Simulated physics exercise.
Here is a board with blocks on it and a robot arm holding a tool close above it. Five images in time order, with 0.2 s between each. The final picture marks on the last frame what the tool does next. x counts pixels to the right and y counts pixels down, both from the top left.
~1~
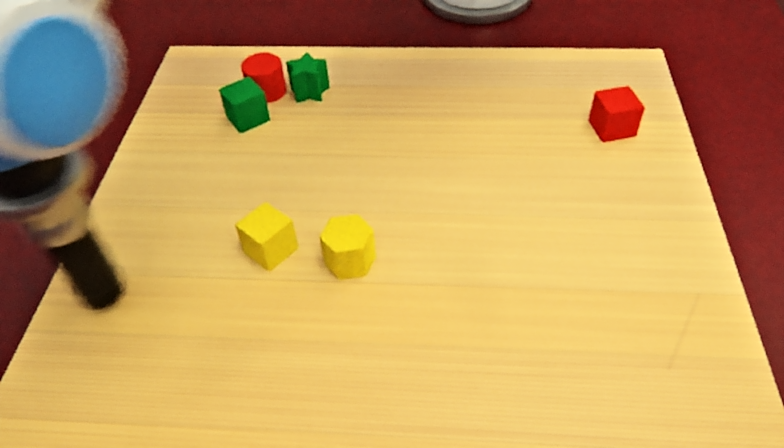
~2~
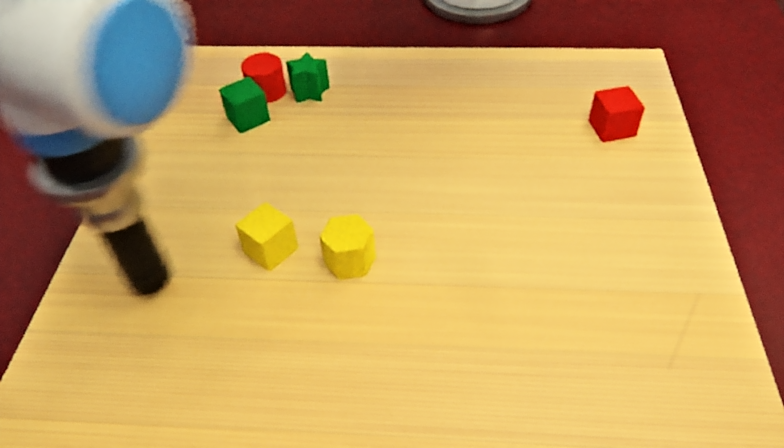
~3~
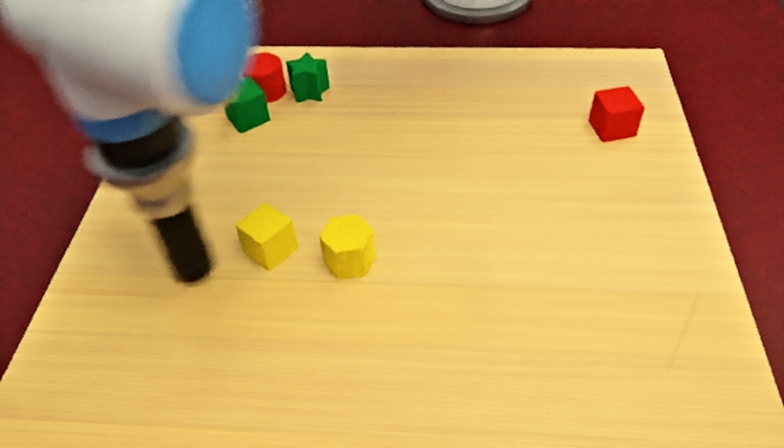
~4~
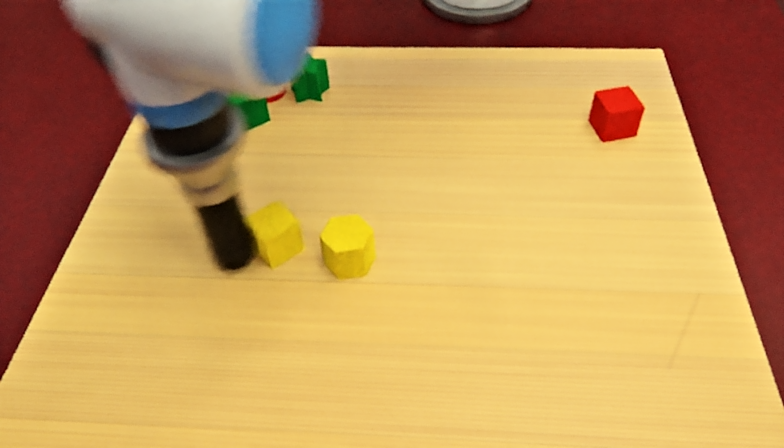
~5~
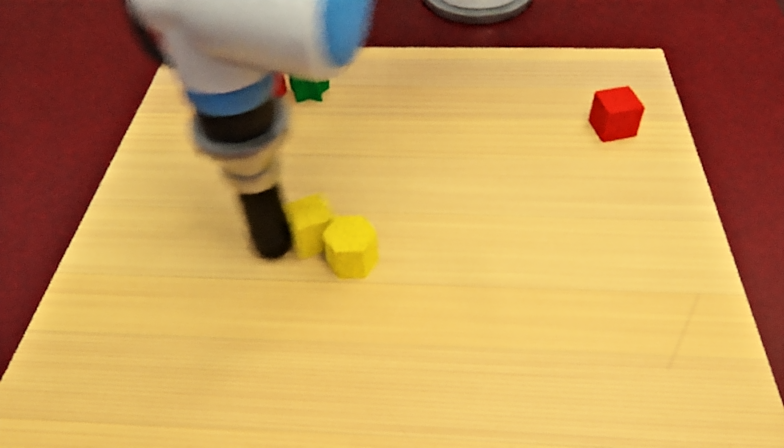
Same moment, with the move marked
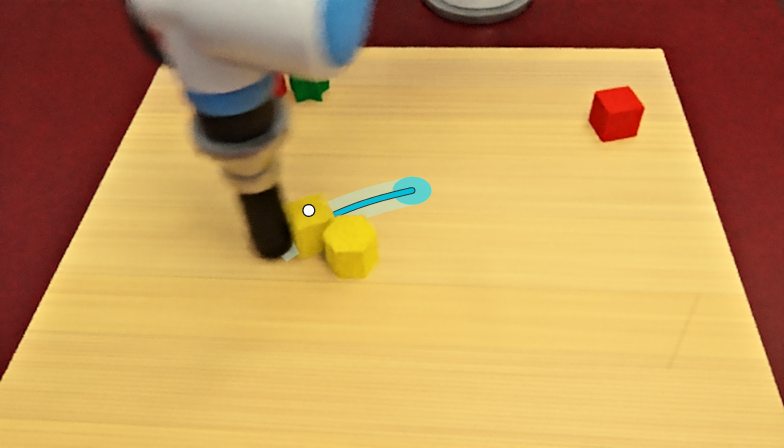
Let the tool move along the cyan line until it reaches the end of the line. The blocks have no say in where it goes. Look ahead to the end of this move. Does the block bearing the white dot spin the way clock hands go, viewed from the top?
That would be a yes.
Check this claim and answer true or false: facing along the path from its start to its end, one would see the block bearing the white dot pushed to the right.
The statement is correct.
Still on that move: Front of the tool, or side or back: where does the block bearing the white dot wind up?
Shed along the way.
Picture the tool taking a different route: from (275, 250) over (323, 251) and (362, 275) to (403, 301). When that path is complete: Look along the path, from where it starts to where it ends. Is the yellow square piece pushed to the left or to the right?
Facing from start to end, it will go to the left.
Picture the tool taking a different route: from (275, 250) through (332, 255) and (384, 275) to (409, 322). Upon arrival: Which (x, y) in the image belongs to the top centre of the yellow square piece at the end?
In the picture, that point is around (352, 197).
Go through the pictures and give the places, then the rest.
In the first frame, lower end of the tool at (103, 292), tops of blocks, yellow square piece at (263, 222), yellow hexagon at (346, 232).
In the second frame, tool at (150, 279), blocks as before.
In the third frame, tool at (194, 266), blocks as before.
In the fourth frame, tool at (235, 255), yellow square piece at (271, 219).
In the fifth frame, tool at (273, 244), yellow square piece at (309, 210), yellow hexagon at (349, 232).
The drawn path runs from (275, 250) by way of (341, 212) to (412, 190); the dot is on the yellow square piece.
The first path, step by step. One third of the way, tool at (317, 216); yellow square piece at (355, 193), turned 35° clockwise; yellow hexagon at (358, 233), turned 25° clockwise.
Two thirds of the way, tool at (364, 197); yellow square piece at (399, 186), turned 60° clockwise; yellow hexagon at (358, 233), turned 25° clockwise.
At the end, tool at (412, 184); yellow square piece at (425, 188), turned 90° clockwise; yellow hexagon at (358, 233), turned 25° clockwise.
